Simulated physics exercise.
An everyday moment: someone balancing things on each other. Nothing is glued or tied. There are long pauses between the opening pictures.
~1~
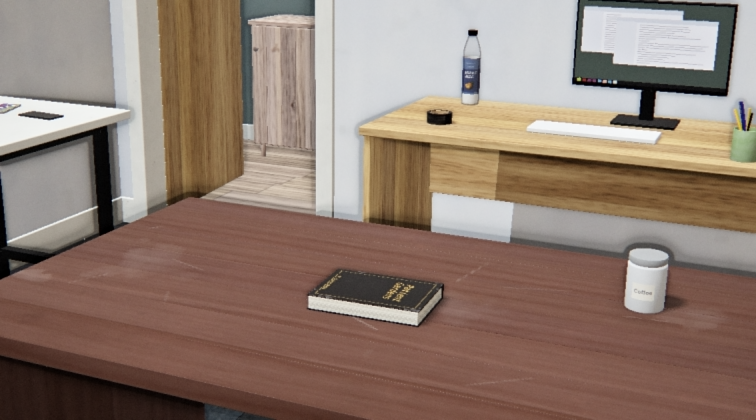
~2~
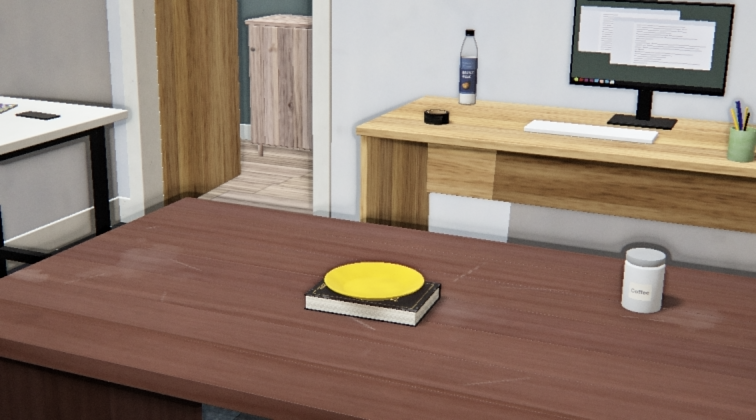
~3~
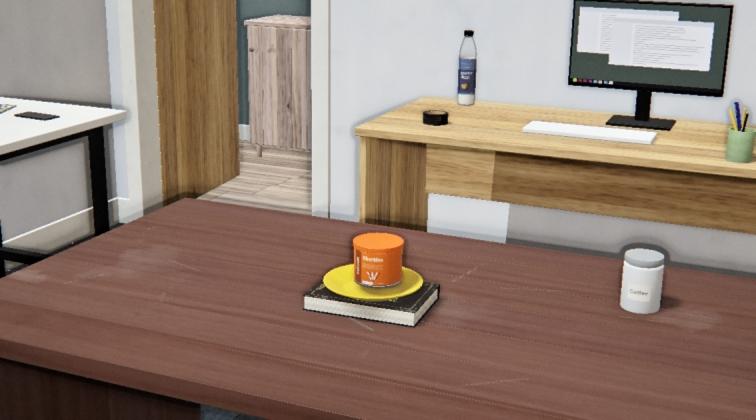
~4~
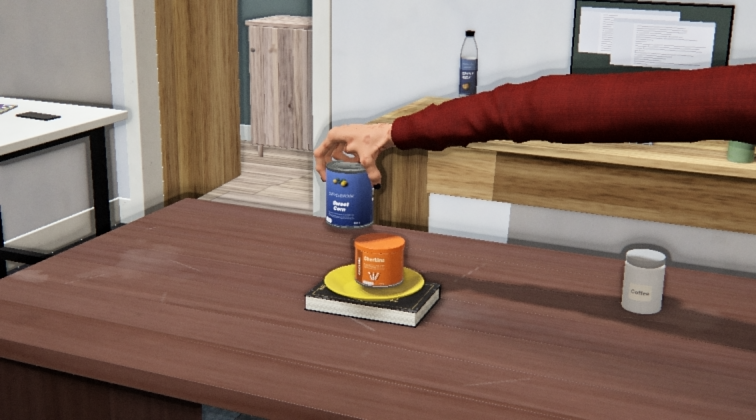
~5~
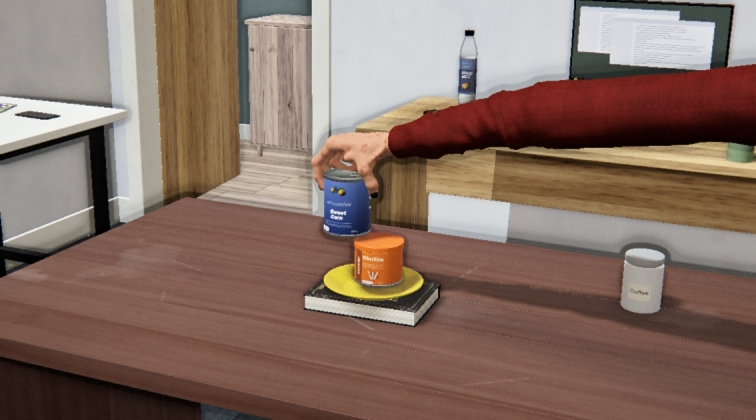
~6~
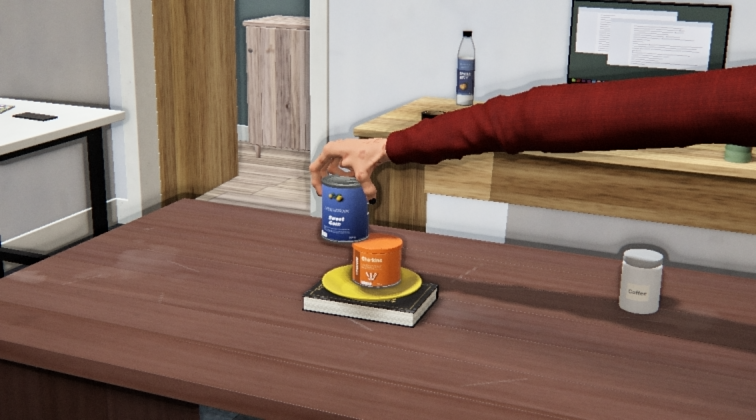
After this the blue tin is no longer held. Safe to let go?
The pile comes apart.
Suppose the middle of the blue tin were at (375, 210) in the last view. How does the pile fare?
Then it holds.
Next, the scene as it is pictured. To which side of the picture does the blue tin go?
It goes to the left.
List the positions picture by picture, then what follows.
The last thing is not in view yet, in the first picture.
The last thing is not in view yet; black book (374, 296), in the second picture.
The last thing is not in view yet; orange tub (378, 260), in the third picture.
Coming down; blue tin (350, 194); black book (374, 297), in the fourth picture.
Coming down; blue tin (347, 202); orange tub (379, 260), in the fifth picture.
Set down, still held; blue tin (345, 208); black book (371, 297), in the sixth picture.
Then, 0.30 s later than the last frame, blue tin now fallen.
Then, 0.40 s later than the last frame, things are still on the move.
Then, 0.60 s later than the last frame, as before.
When it is over, fallen, blue tin; the other 4 as before. End places, in pixels of the last picture, blue tin near (258, 260). The pile gives way.
